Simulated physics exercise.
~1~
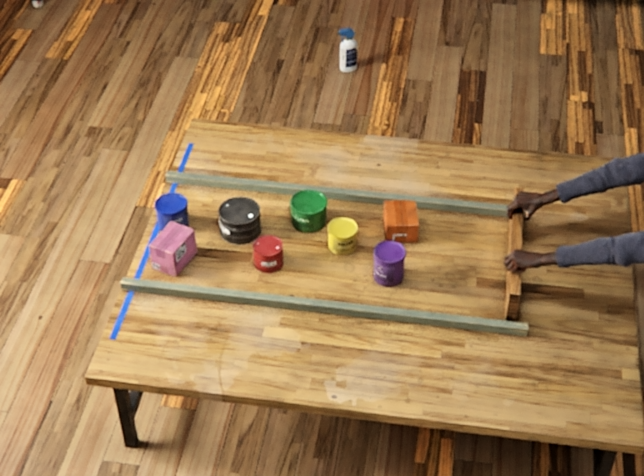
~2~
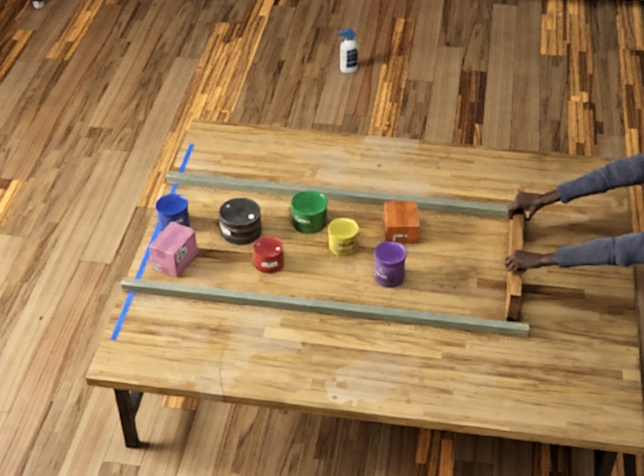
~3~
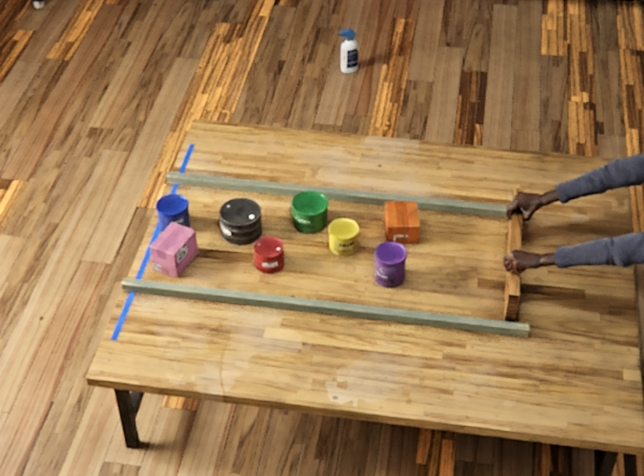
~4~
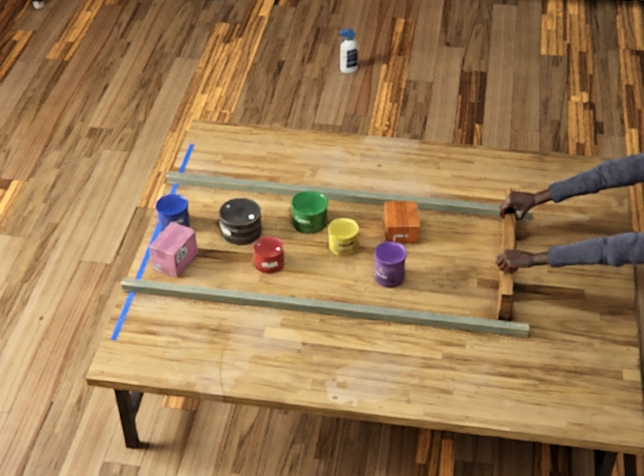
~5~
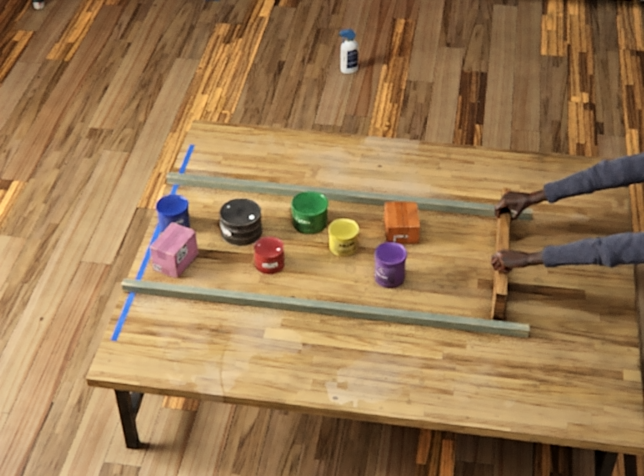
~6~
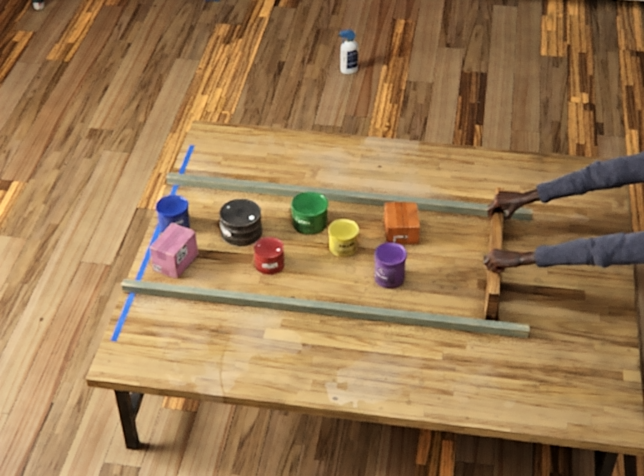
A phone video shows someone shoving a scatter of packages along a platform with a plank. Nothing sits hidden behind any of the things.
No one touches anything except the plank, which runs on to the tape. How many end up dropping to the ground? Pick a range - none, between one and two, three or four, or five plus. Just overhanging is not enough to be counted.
Range: Five plus.
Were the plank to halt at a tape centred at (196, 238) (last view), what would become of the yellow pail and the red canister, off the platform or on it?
The yellow pail keeps its place and the red canister keeps its place.
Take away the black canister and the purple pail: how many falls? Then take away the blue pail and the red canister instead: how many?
The number fallen is 6, and in the other try 6.
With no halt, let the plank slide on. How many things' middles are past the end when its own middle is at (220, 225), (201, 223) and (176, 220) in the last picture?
Result per place: 1; 2; 5.
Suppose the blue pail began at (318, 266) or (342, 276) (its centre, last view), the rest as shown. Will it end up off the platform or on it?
In that order: Ends up off, then ends up off.
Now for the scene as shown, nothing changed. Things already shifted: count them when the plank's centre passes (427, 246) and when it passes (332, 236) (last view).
I make it 0 at the first spot and 4 at the other.
Early on, none off yet; blue pail at rest near (173, 216); pink parcel at rest near (174, 251); black canister at rest near (241, 222).
A while later, none off yet; blue pail at rest near (173, 216); pink parcel at rest near (174, 251); black canister travelled a little near (228, 224).
Further along, none off yet; blue pail travelled about its own width near (141, 211); pink parcel travelled about its own width near (135, 252); black canister travelled well along near (169, 225).
Finally, the number that fall off is five or more; lost, orange parcel, purple pail, yellow pail, green pail, red canister, black canister, pink parcel and blue pail.
